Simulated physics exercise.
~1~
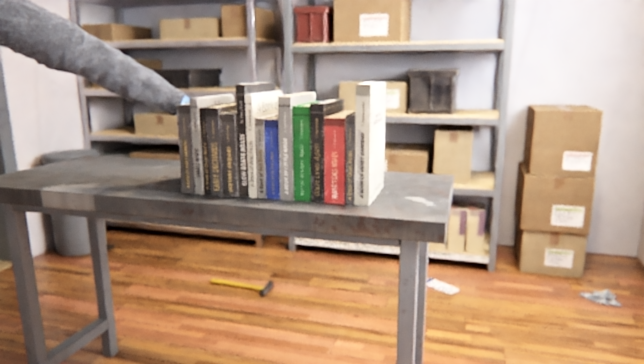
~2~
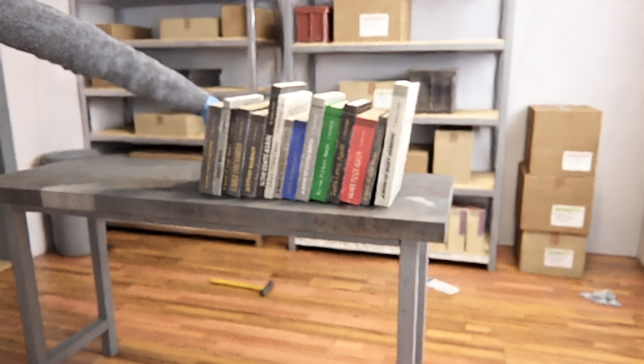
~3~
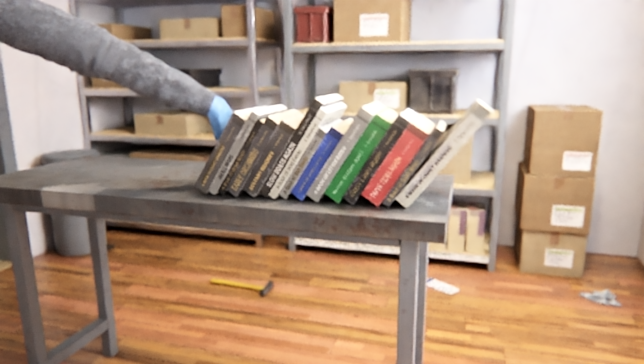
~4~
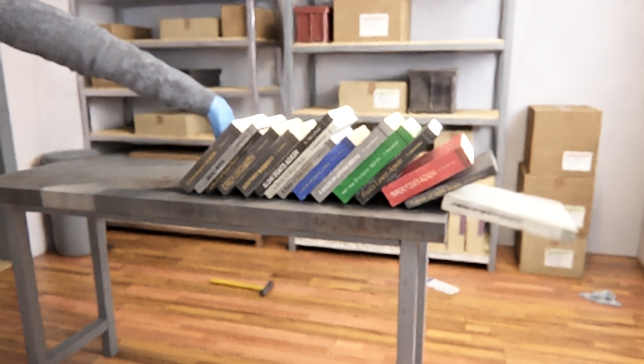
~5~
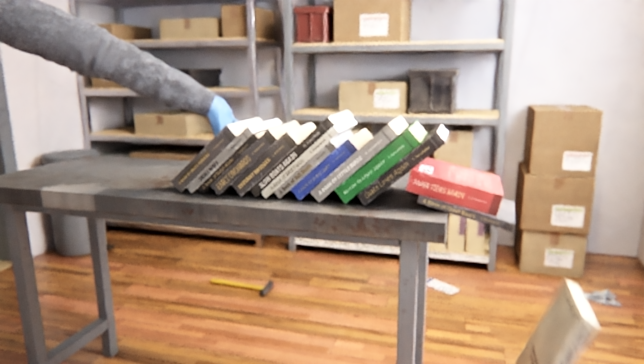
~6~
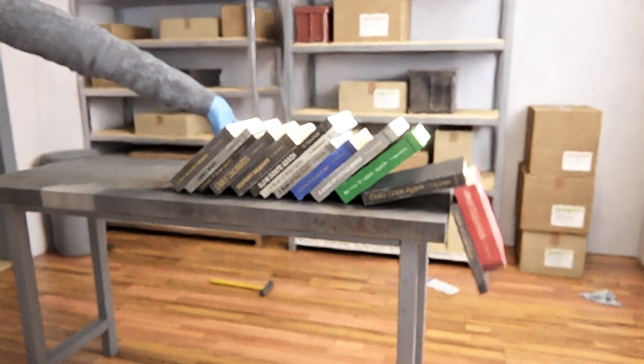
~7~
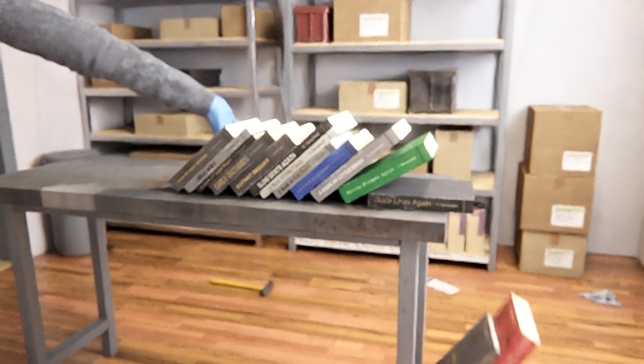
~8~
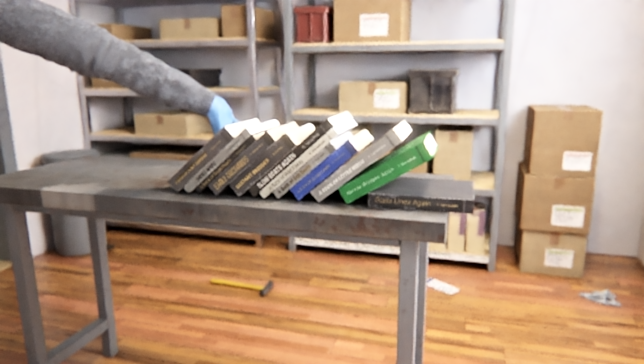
A grey-sleeved arm with a blue-gloved hand reaches in from the left and pushes a row of upright books on a grey table, seen from a still view in a storeroom with shelves, boxes and a wooden floor. The books, mostly dark and pale with one blue, one green and one red, lean over to the right together. The pale end book tips off the right edge and falls, then the red book and a dark one slide over and drop. Another dark book settles flat near the edge, with the green book leaning on it, still on the table beside the slanted blue one.
